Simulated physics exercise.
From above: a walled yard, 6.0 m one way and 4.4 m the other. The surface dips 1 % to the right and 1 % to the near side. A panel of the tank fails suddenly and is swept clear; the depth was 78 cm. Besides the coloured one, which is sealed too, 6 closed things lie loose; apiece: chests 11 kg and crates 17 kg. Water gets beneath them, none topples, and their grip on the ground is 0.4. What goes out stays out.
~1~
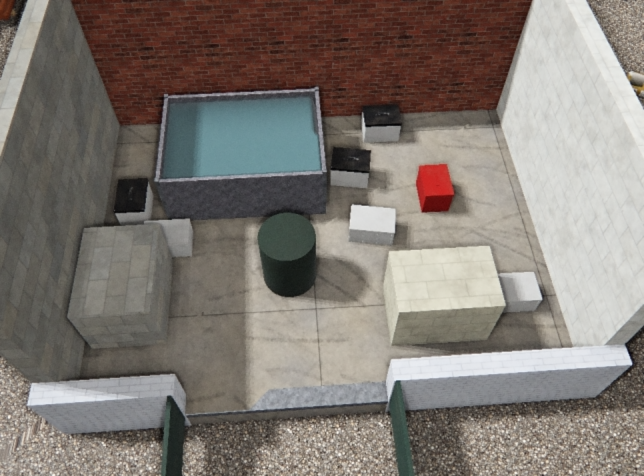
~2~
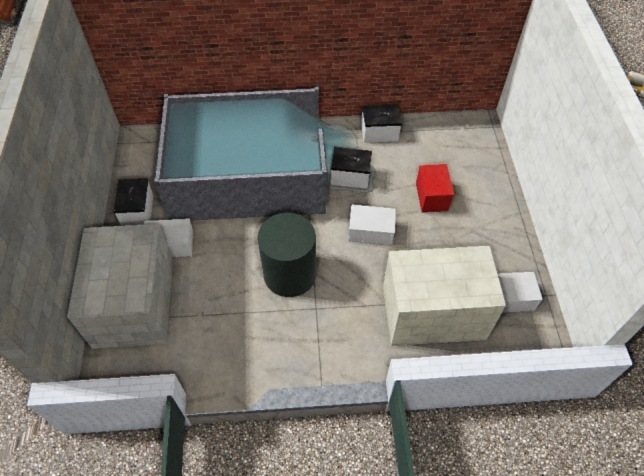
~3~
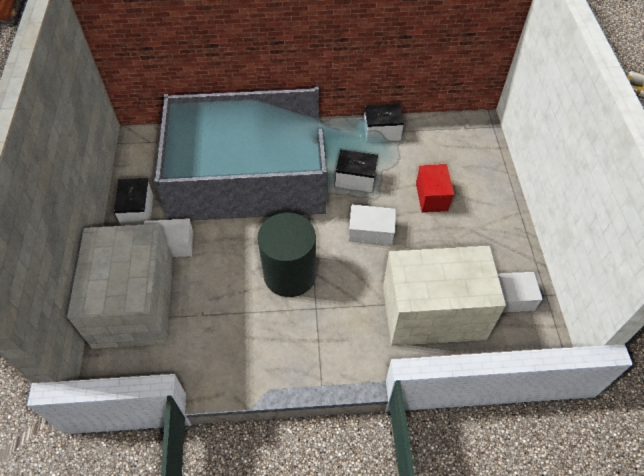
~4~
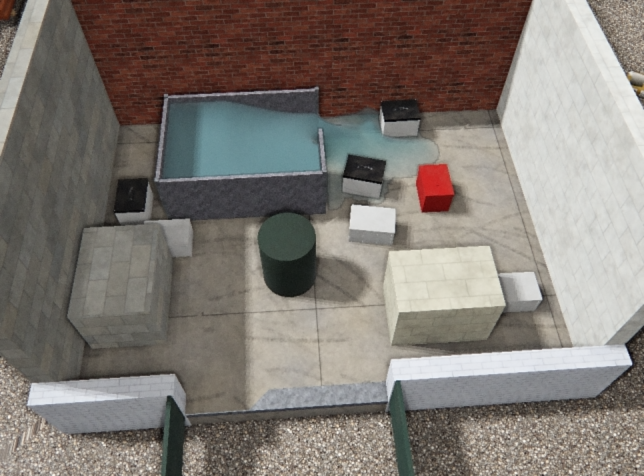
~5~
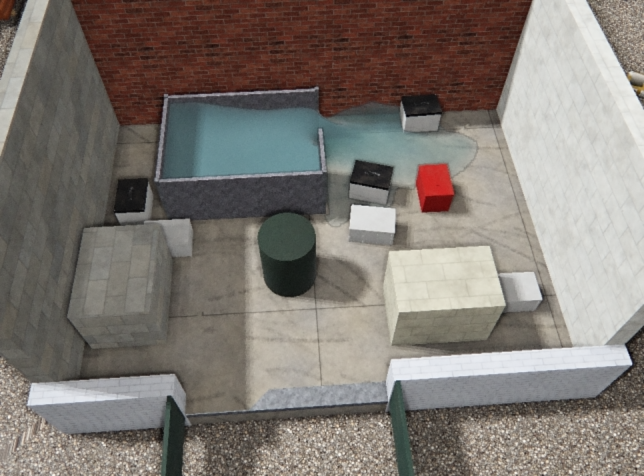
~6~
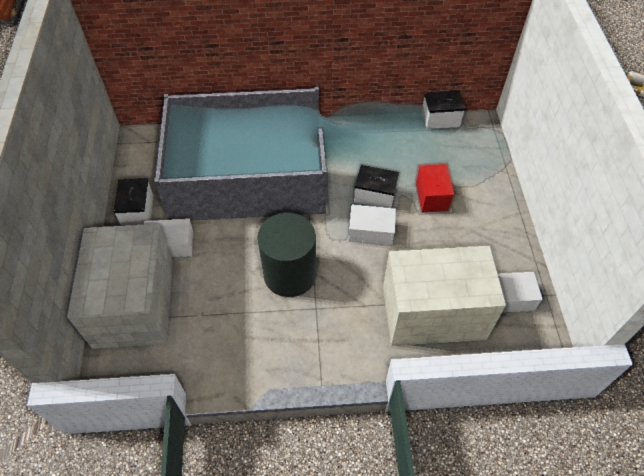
Water pouring from the right side of a raised tank across a walled yard, pushing two black-topped boxes rightward past a still red box.
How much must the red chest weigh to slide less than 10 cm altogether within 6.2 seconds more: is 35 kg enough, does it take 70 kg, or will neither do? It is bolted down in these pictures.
I expect that only the higher weight holds it.
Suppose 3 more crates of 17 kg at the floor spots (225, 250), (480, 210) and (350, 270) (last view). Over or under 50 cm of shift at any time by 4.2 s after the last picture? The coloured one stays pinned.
In turn: Less, past it, short of it.
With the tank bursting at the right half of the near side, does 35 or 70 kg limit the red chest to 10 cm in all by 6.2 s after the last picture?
Then the smaller load will do.
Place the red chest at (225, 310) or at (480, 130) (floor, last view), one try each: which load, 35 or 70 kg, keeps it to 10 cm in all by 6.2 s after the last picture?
In turn: Either load holds; neither is enough.
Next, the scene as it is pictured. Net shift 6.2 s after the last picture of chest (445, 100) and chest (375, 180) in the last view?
In that order: 200 cm, 40 cm.
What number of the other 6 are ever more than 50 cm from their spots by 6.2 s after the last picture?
3 of them.
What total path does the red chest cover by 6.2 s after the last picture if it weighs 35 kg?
Some 250 cm in all.
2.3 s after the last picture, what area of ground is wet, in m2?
Some 14 m2.
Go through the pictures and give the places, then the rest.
In the first picture, the red chest at (436, 179), on the bottom; 3.2 m2 under water; 0 of 7 have shifted.
In the second picture, the red chest at (436, 179), on the bottom; 3.7 m2 under water; 0 of 7 have shifted.
In the third picture, the red chest at (436, 179), on the bottom; water covers 4.3 m2; 1 of 7 have shifted.
In the fourth picture, the red chest at (436, 179) rests on the ground; 5.1 m2 under water; 2 of 7 have shifted.
In the fifth picture, the red chest at (436, 179) rests on the ground; water covers 6.1 m2; 2 of 7 have shifted.
In the sixth picture, the red chest at (436, 179), on the bottom; water covers 7.2 m2; 2 of 7 have shifted.
Then, 0.6 s after the last picture the red chest would be 5 cm from its start with 35 kg and 0 cm from its start with 70 kg; 8 cm of water round it then.
Then, 2.3 s after the last picture the red chest would be 116 cm from its start with 35 kg and 0 cm from its start with 70 kg; 7 cm of water round it then.
Then, 4.2 s after the last picture the red chest would be 121 cm from its start with 35 kg and 0 cm from its start with 70 kg; 8 cm of water round it then.
Then, 6.2 s after the last picture the red chest would be 154 cm from its start with 35 kg and 0 cm from its start with 70 kg; 10 cm of water round it then.
